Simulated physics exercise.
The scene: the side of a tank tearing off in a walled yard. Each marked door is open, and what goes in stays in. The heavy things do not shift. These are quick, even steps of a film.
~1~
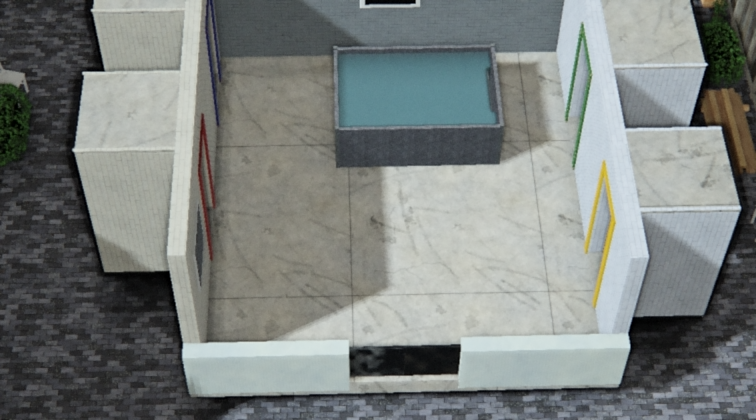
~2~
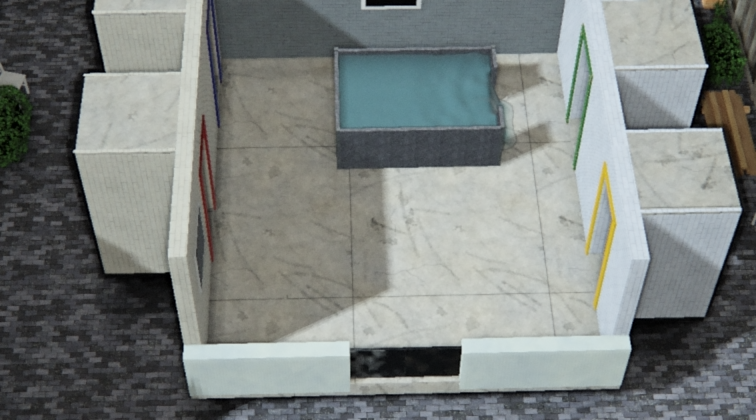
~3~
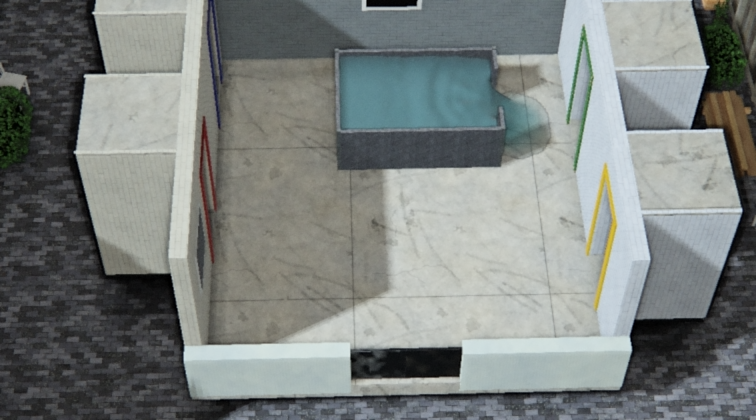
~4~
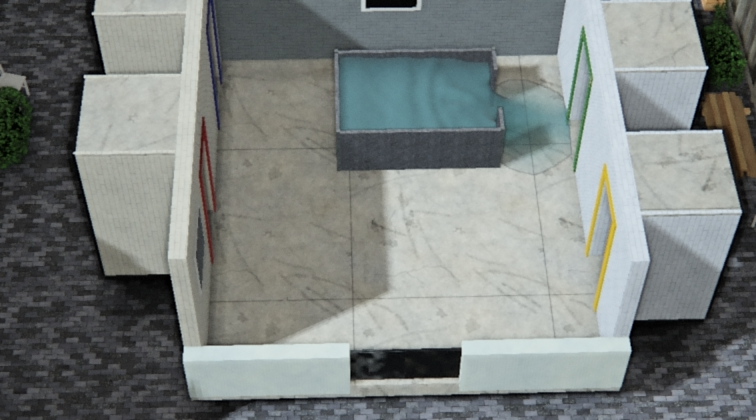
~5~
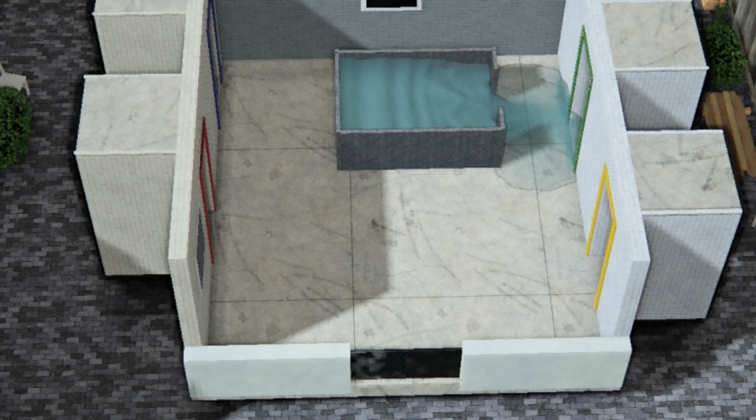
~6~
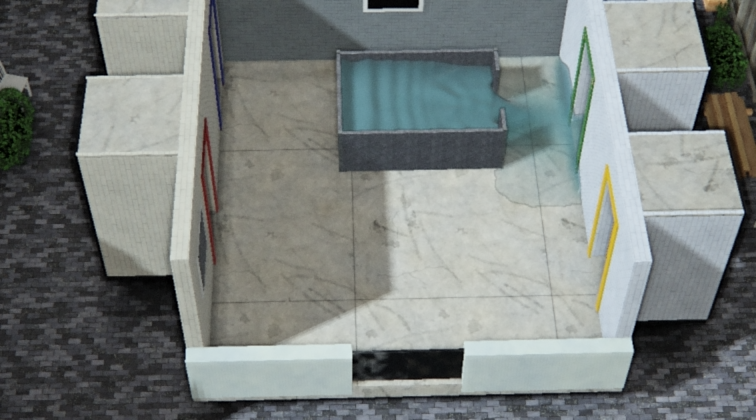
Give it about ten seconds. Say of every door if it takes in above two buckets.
One by one: The yellow door admits no more than that; the red door admits no more than that; the blue door admits no more than that; the green door lets in a lot.
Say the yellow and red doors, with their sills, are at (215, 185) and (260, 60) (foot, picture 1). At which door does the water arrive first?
That is the one in green.
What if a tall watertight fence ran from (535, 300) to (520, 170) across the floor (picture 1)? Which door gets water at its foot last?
That is the red-painted one.
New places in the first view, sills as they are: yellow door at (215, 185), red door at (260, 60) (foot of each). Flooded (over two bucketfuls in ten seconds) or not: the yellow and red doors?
My reading: The yellow door takes less; the red door lets more in.
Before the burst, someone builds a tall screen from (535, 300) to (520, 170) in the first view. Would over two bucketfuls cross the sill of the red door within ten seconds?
In short: The red one lets less in.
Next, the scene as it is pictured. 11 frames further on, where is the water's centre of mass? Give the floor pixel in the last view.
Close to (460, 133).
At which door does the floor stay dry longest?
The red one.
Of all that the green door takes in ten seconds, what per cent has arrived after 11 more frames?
Close to 55 %.
A moment on, water covers 15 % of the floor; the yellow door wet at the sill, nothing in, the red door not reached, the blue door not reached, the green door far over two buckets in.
Next, water covers 30 % of the floor; the yellow door wet at the sill, nothing in, the red door not reached, the blue door not reached, the green door far over two buckets in.
Then, water covers 50 % of the floor; the yellow door wet at the sill, nothing in, the red door not reached, the blue door wet at the sill, nothing in, the green door far over two buckets in.
Later, water covers 85 % of the floor; the yellow door wet at the sill, nothing in, the red door wet at the sill, nothing in, the blue door under two buckets in, the green door far over two buckets in.
In the end, water covers 95 % of the floor; the yellow door wet at the sill, nothing in, the red door under two buckets in, the blue door under two buckets in, the green door far over two buckets in.
